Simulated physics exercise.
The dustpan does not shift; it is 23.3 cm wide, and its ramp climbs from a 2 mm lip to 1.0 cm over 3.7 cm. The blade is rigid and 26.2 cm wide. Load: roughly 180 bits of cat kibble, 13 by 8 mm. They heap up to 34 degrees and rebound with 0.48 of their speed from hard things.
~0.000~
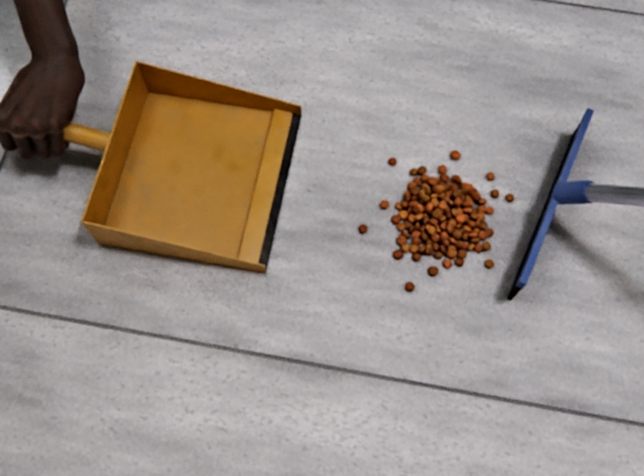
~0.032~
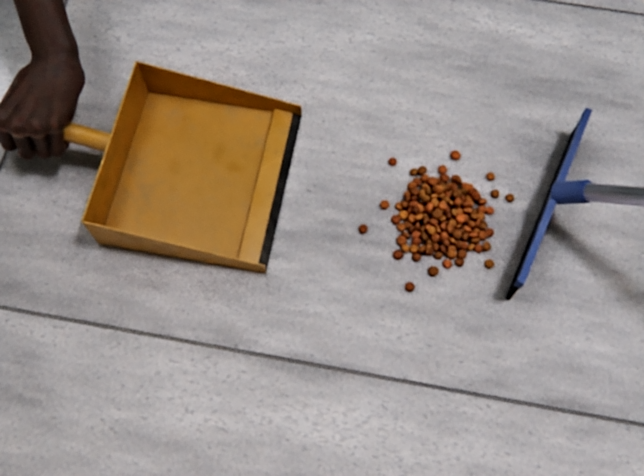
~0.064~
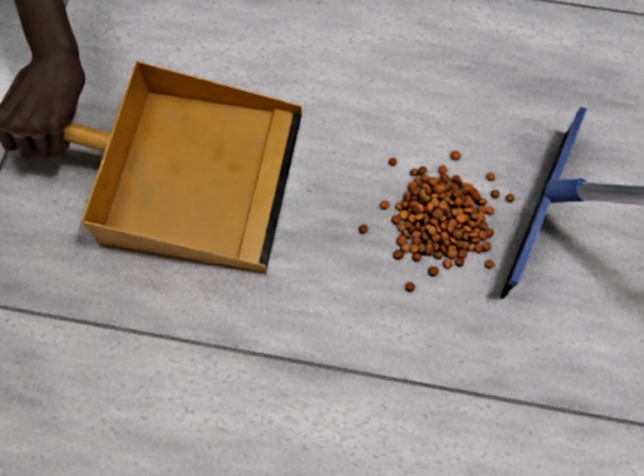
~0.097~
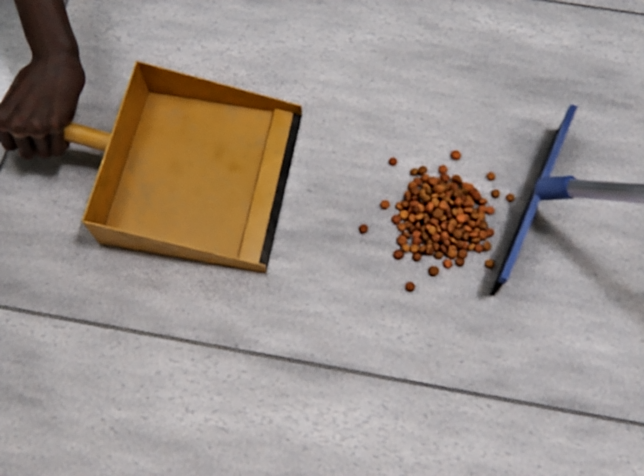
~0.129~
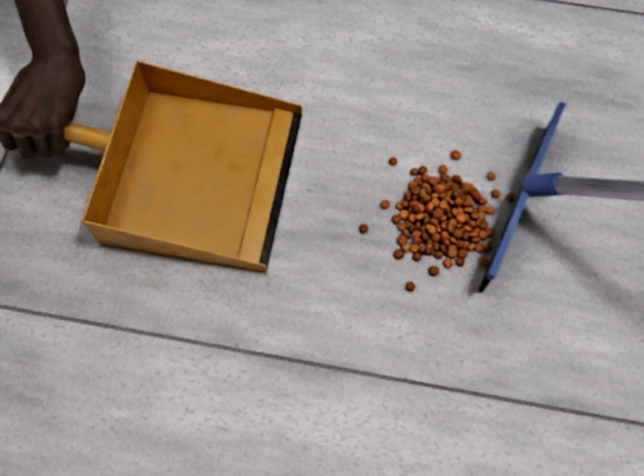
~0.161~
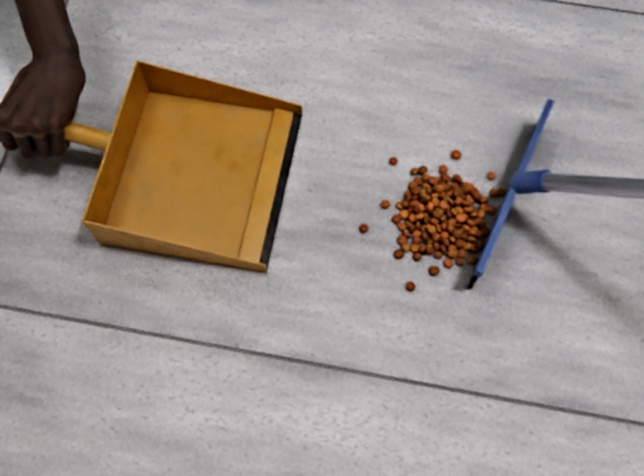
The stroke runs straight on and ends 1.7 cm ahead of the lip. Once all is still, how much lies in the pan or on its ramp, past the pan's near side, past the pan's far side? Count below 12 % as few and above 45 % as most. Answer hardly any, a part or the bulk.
Pan: A part, near side: Hardly any, far side: Hardly any.
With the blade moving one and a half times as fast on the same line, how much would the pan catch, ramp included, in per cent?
Then about 25 per cent.
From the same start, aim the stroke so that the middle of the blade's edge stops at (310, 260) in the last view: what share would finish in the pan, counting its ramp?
Some 0 per cent.
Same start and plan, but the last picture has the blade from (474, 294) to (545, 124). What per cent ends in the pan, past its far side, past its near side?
Pan 0, far 0, near 5.
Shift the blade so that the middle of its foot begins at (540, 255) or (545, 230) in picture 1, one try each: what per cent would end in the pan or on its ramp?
Some 10 and 20 per cent.
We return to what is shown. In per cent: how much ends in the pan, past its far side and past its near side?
Pan 20, near side 0, far side 5.
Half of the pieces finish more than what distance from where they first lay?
About 20 cm.
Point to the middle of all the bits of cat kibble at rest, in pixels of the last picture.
Around (301, 168).
After 0.41 s, middle of the blade 17 cm from the lip; 0 % over the lip, far side 0 %, near side 0 %.
After 0.58 s, middle of the blade 9 cm from the lip; 0 % over the lip, far side 0 %, near side 0 %.
Then, at 0.87 s, middle of the blade 5 cm from the lip; 20 % over the lip, far side 5 %, near side 0 %.
In the end, at 1.3 s, pan 20 %, near side 0 %, far side 5 %, in front of the lip or behind the blade 70 %.
